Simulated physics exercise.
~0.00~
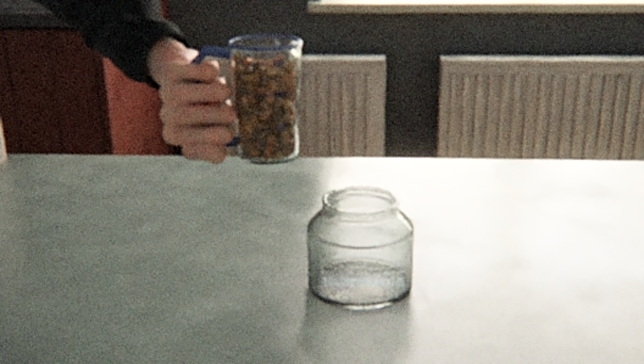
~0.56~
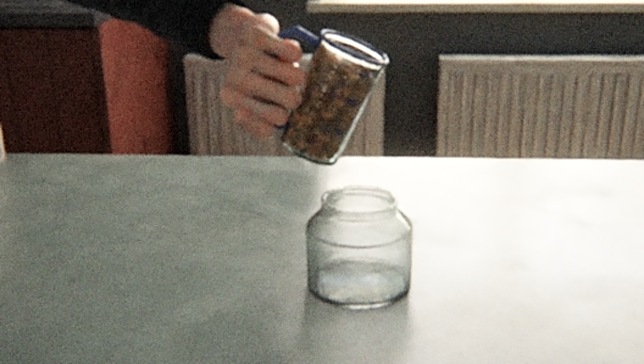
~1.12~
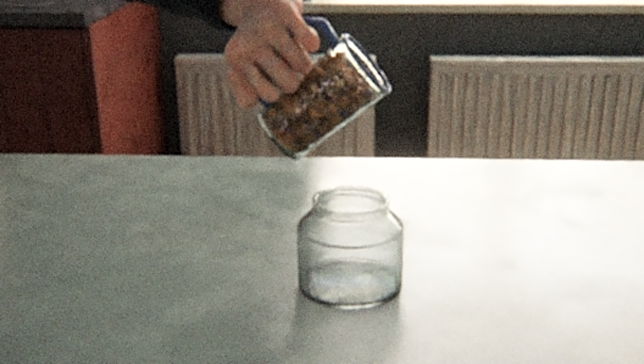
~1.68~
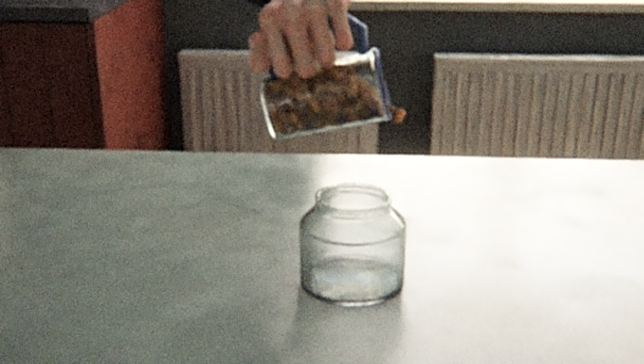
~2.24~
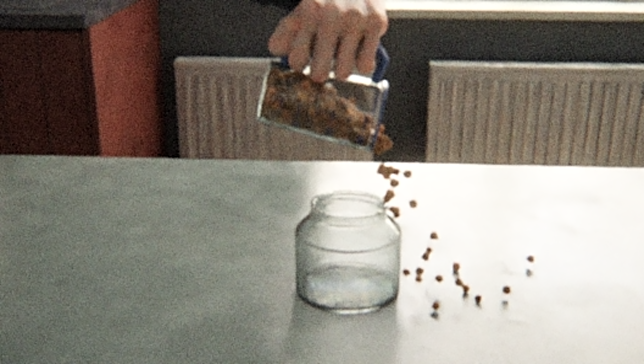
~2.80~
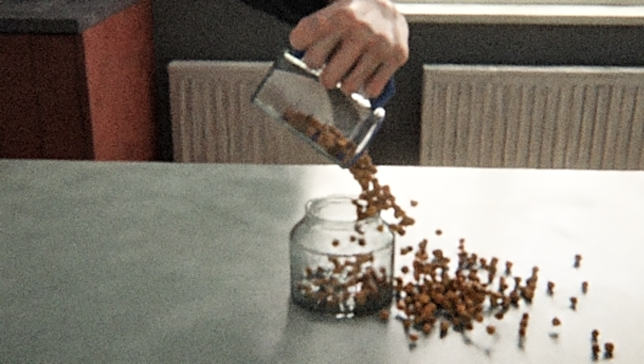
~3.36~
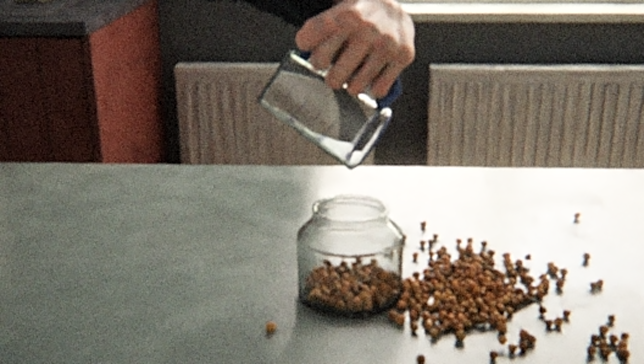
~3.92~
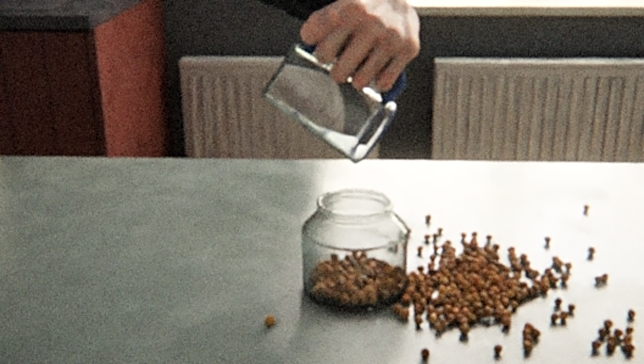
At first, a hand holds a glass cup full of roasted chickpeas upright by its handle, above and to the left of an empty glass jar on a table. The hand moves the cup right and tips it over the jar until it lies on its side. The first chickpeas drop from the rim, many missing the jar and scattering to its right. As the cup tilts further, a thick stream falls, partly into the jar and partly onto the table. Finally the cup hangs tipped and empty, the jar is partly filled, and most chickpeas lie spilt outside.
